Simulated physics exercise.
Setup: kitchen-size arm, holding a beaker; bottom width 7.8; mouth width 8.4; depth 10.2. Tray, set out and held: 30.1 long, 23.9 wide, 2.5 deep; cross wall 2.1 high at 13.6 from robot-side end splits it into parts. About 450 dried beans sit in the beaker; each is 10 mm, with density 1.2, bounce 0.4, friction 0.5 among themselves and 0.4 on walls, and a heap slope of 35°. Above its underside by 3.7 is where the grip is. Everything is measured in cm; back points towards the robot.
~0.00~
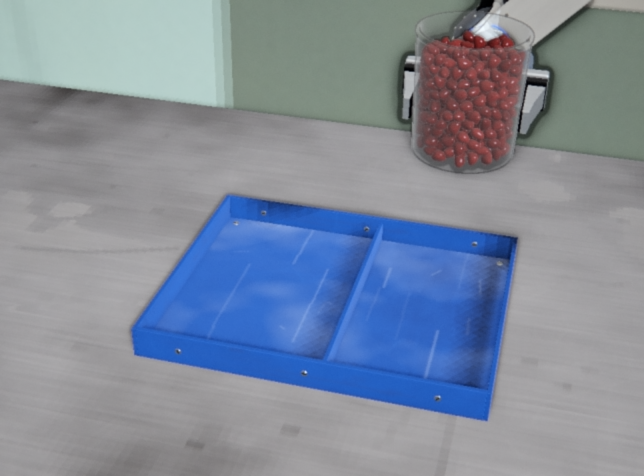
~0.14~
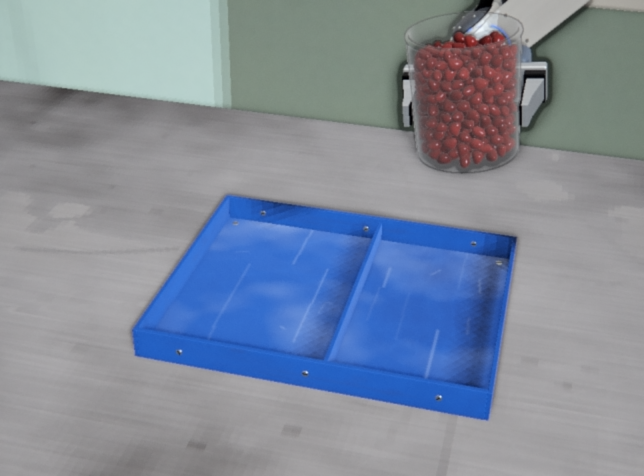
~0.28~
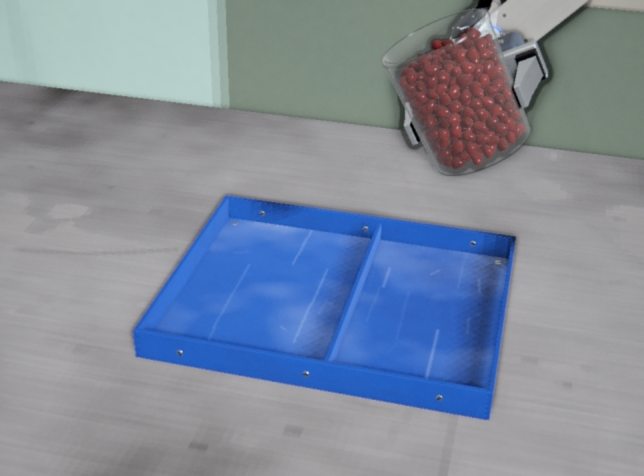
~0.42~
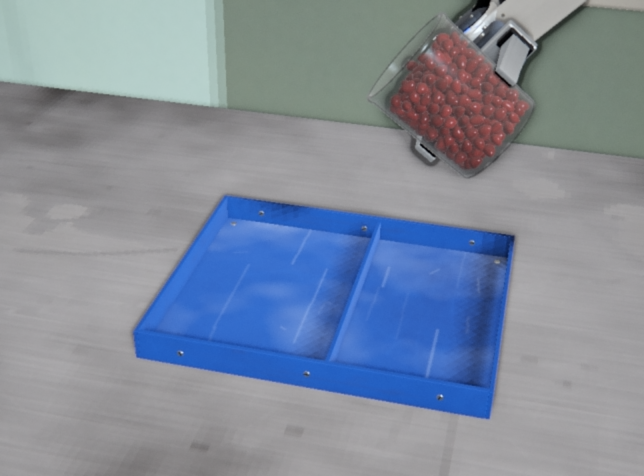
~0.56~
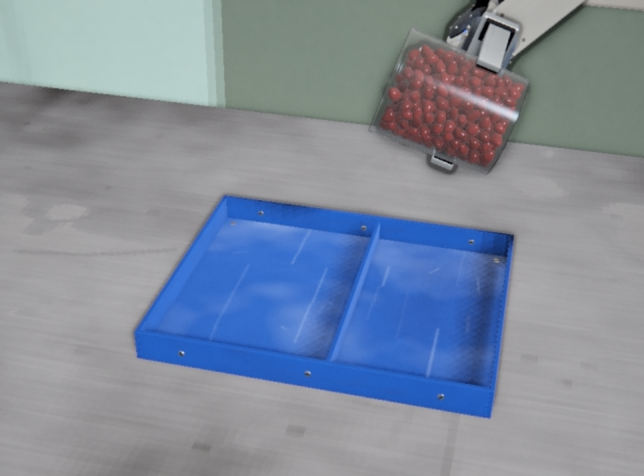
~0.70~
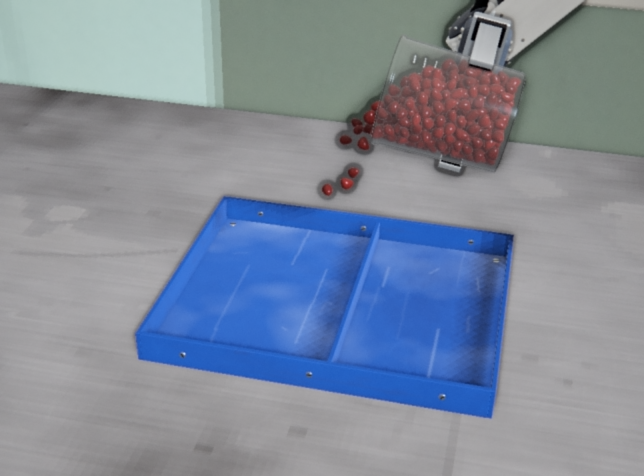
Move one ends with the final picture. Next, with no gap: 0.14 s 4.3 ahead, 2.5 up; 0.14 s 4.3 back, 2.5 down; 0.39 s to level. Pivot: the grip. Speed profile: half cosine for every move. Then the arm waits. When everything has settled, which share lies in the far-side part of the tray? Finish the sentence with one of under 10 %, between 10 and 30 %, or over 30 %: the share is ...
The share is over 30 %.
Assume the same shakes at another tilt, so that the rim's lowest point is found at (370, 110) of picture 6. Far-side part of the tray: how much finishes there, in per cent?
That comes to some 25 percent.
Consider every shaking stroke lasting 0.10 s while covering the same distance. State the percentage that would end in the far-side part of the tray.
That would give around 80 per cent.
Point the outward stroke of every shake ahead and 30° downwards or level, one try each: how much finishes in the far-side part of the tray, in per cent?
Near 20 and 40 percent respectively.
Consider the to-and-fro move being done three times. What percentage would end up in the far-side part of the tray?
Probably about 80 in a hundred.
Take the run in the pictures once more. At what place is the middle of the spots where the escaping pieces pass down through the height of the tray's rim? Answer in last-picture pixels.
Close to pixel (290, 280).
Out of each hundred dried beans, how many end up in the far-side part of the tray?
I'd guess near 50 per cent.
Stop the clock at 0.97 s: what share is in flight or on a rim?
About 32 %.
After 0.97 s, tilted 80° forward, highest piece 23 above the table; 294 in the beaker, 13 in the far-side part, 146 in flight or on a rim.
After 1.24 s, tilted 21° forward, highest piece 27 above the table; 226 in the far-side part, 216 in the beaker, 6 in the robot-side part, 1 on the table or floor, 4 in flight or on a rim.
After 1.57 s, level, highest piece 24 above the table; 230 in the far-side part, 216 in the beaker, 6 in the robot-side part, 1 on the table or floor.
After 2.62 s, level, highest piece 24 above the table; 230 in the far-side part, 216 in the beaker, 6 in the robot-side part, 1 on the table or floor.
At rest, 230 in the far-side part, 216 in the beaker, 6 in the robot-side part, 1 on the table or floor. That is 51 % in the far-side part of the tray.
